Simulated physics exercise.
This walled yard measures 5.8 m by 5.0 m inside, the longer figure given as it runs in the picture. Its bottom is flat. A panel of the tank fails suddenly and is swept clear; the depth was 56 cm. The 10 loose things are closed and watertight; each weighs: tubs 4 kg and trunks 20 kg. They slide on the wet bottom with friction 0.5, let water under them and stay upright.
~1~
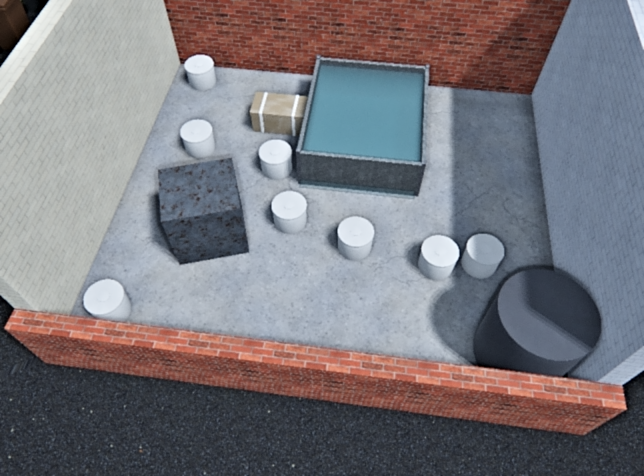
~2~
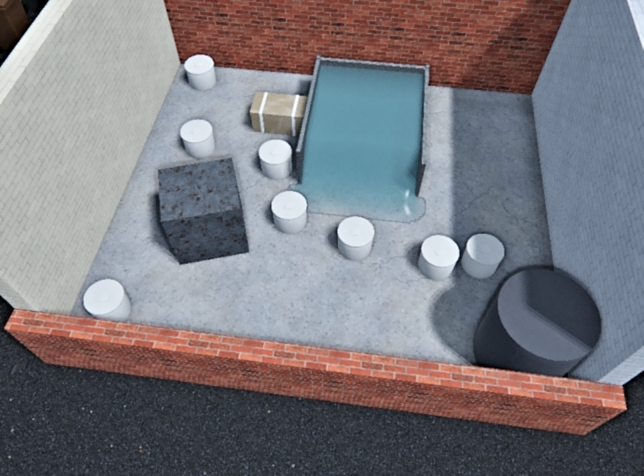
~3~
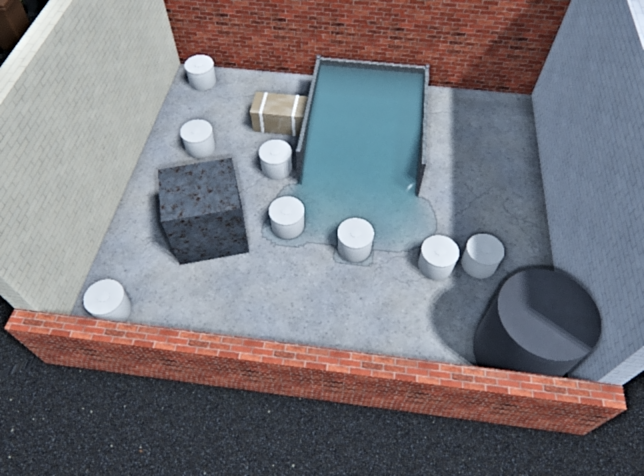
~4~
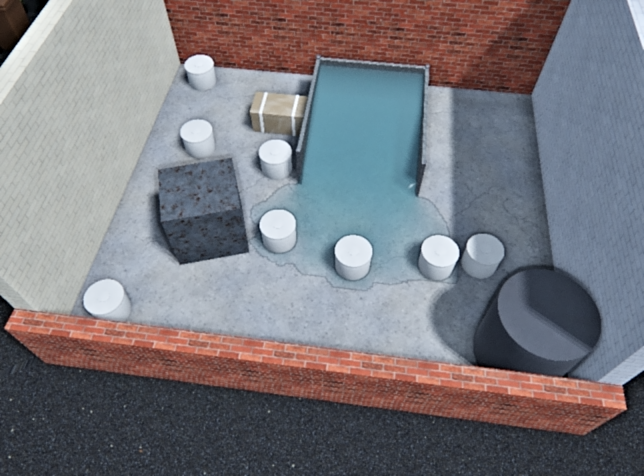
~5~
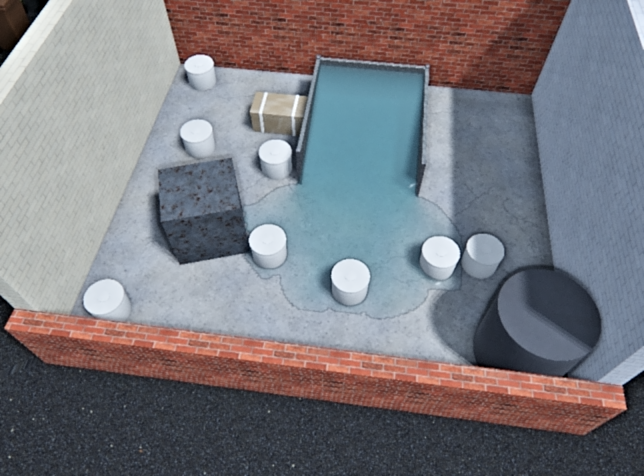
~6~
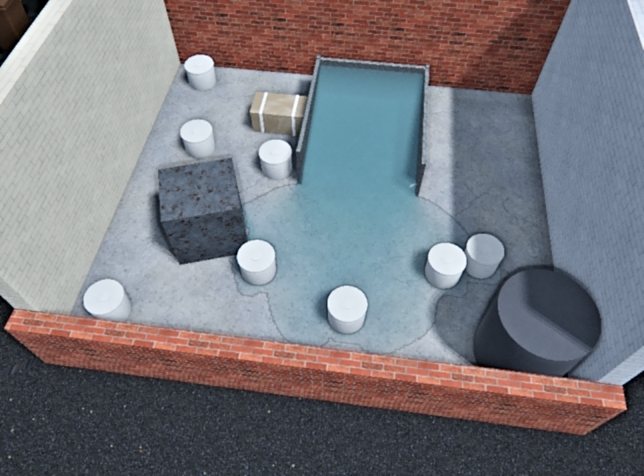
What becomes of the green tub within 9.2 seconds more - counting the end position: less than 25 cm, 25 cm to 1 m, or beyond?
The green tub slides a little.
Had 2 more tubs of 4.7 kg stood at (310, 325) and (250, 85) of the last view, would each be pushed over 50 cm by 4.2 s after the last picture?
In that order: More, short of it.
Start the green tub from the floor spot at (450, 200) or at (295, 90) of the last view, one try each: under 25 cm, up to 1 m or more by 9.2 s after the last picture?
In that order: It slides a little; it ends far away.
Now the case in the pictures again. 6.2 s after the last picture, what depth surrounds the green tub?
About 6 cm.
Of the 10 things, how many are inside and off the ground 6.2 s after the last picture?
At that moment 10.
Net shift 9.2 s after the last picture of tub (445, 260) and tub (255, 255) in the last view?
In that order: 300 cm, 250 cm.
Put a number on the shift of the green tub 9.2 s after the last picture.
Roughly 80 cm.
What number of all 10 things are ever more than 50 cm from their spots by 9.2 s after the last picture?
10 of them.
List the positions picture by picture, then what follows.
In the first picture, the green tub is out of sight; water covers 3.2 m2; 0 of 10 have shifted.
In the second picture, the green tub is out of sight; water covers 4.0 m2; 0 of 10 have shifted.
In the third picture, the green tub is out of sight; water covers 4.9 m2; 1 of 10 have shifted.
In the fourth picture, the green tub is out of sight; 6.1 m2 under water; 2 of 10 have shifted.
In the fifth picture, the green tub is out of sight; water covers 7.4 m2; 2 of 10 have shifted.
In the sixth picture, the green tub is out of sight; 8.7 m2 under water; 3 of 10 have shifted.
Then, 1.2 s after the last picture the green tub is near (214, 173), 0.0 m from its start, aground; 2 afloat.
Then, 3.8 s after the last picture the green tub is near (220, 172), 0.1 m from its start, aground; 5 afloat.
Then, 6.2 s after the last picture the green tub is near (243, 130), 0.8 m from its start, afloat; 10 afloat.
Then, 9.2 s after the last picture the green tub is near (199, 133), 0.8 m from its start, afloat; 10 afloat.
